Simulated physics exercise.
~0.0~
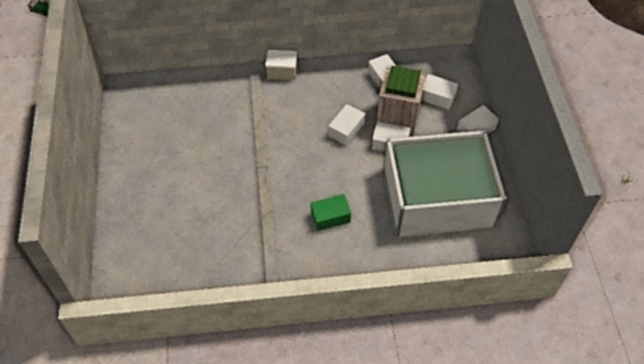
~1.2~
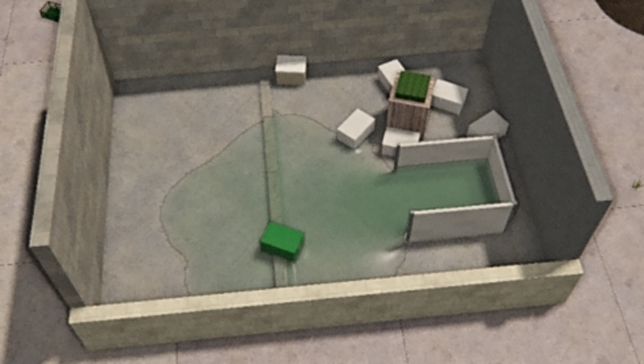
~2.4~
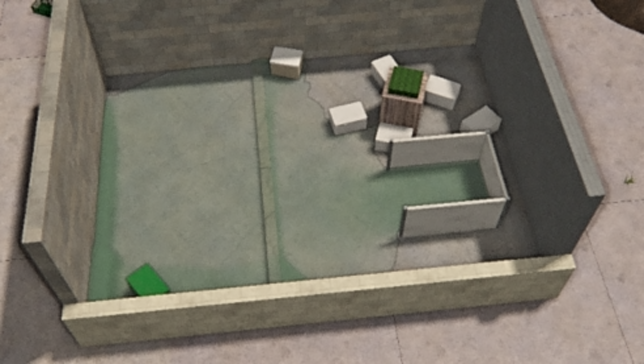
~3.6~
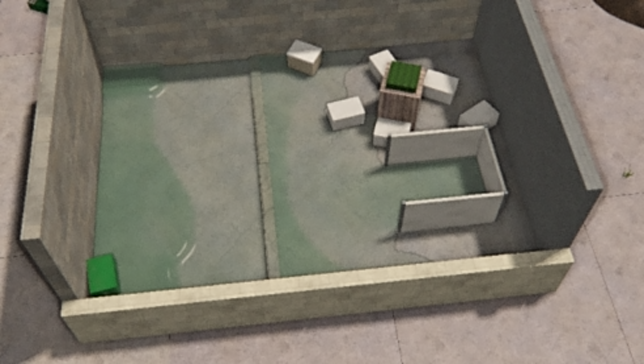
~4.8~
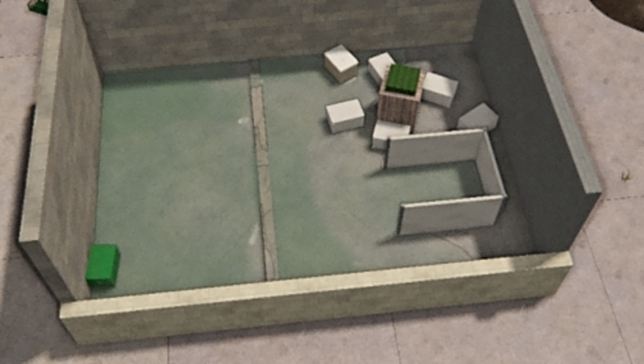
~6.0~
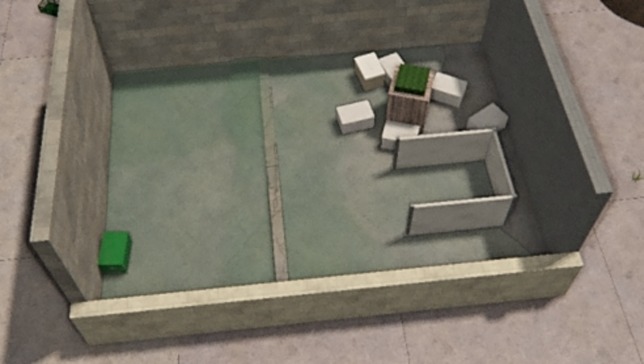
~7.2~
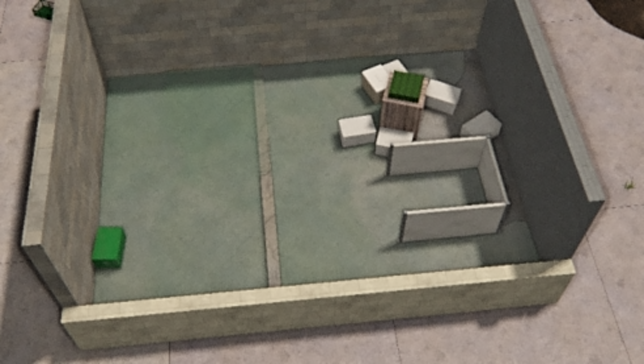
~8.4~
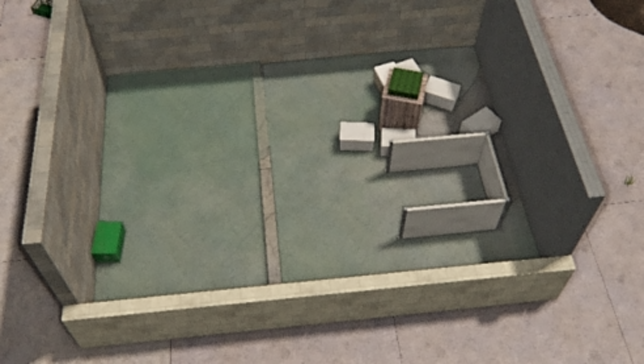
At the start, a tank of greenish water stands at the right of a walled yard, with a green block in front of it and pale blocks clustered around a slatted, green-topped crate. The tank's left side gives way, and water spreads leftward over the low kerb. The green block is carried across the kerb and reaches the near left corner. As water covers more of the floor, the pale block by the back wall drifts right towards the cluster. Finally, the green block sits slightly farther up the left wall, while the pale blocks remain gathered near the slatted crate.
